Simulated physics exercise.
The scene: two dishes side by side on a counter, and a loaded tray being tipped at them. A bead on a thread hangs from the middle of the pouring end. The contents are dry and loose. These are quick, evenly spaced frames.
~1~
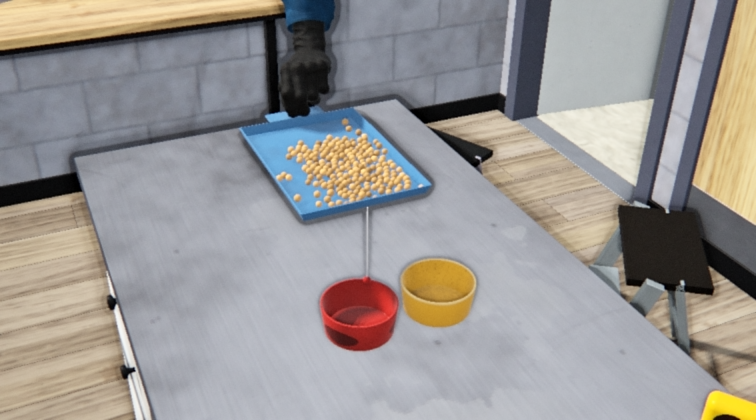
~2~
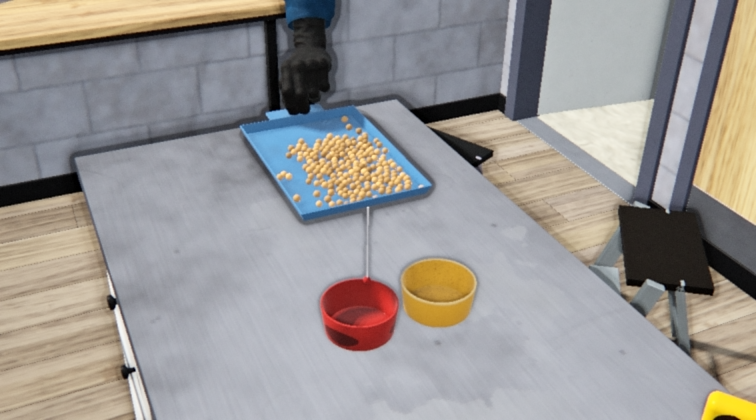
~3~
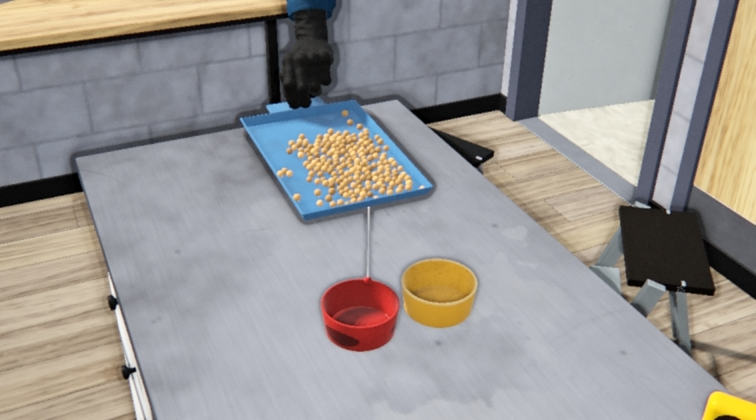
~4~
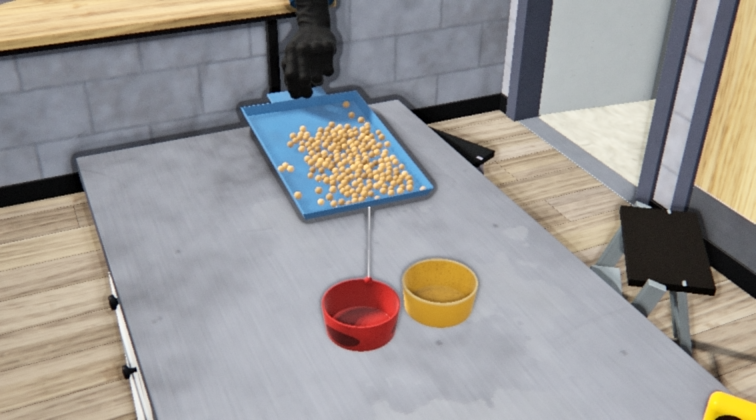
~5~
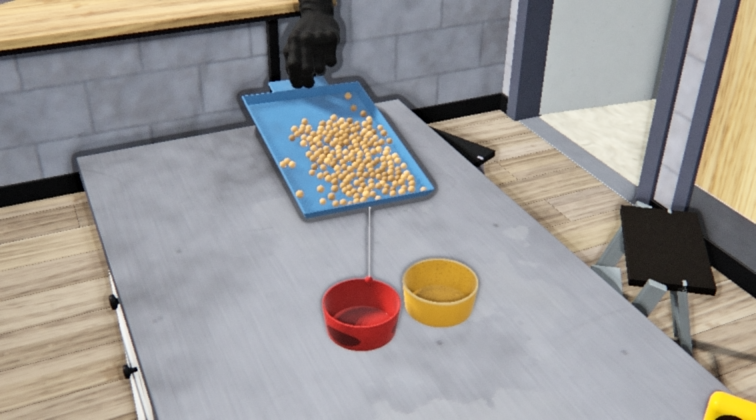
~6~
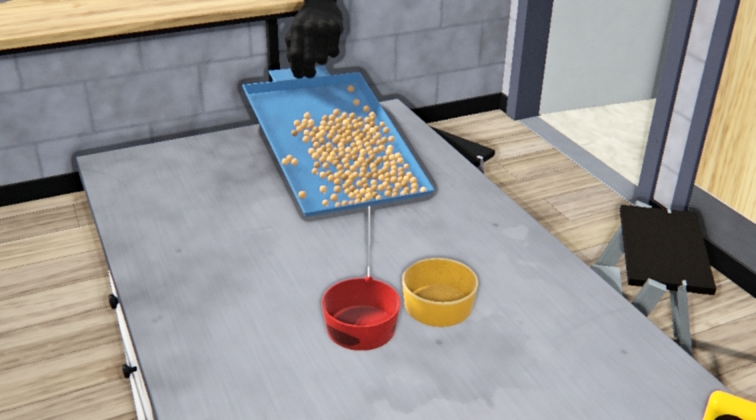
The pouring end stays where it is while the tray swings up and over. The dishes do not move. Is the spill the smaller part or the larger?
They take over half between them.
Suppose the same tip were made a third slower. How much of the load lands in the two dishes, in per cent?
Roughly 80 in a hundred.
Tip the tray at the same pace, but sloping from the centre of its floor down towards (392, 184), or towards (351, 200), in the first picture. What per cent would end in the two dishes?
In turn 90 and 60 in a hundred.
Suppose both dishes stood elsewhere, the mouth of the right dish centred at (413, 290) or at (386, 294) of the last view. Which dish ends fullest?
In turn: The dish on the right; the right-hand dish.
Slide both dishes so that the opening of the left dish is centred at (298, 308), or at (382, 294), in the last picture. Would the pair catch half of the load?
The first try: Under half. The second: Over half.
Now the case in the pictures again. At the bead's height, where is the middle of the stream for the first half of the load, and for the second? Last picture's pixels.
The first part at (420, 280); the rest at (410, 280).
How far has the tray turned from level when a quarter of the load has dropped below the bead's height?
Around 65° of tilt.
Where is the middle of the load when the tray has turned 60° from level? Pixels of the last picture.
Around (399, 203).
Soon after the last picture, tray tipped steeply; about two thirds on the tray; a stray few in the left dish; a small part in the right dish; a stray few outside both; about a quarter in the air.
A little later, tray tipped right over; about a quarter in the left dish; about half in the right dish; about a quarter outside both; a stray few in the air.
Later still, tray tipped past a quarter turn; about a quarter in the left dish; about half in the right dish; about a quarter outside both.
By the end, tray tipped past a quarter turn; about a quarter in the left dish; about half in the right dish; about a quarter outside both.
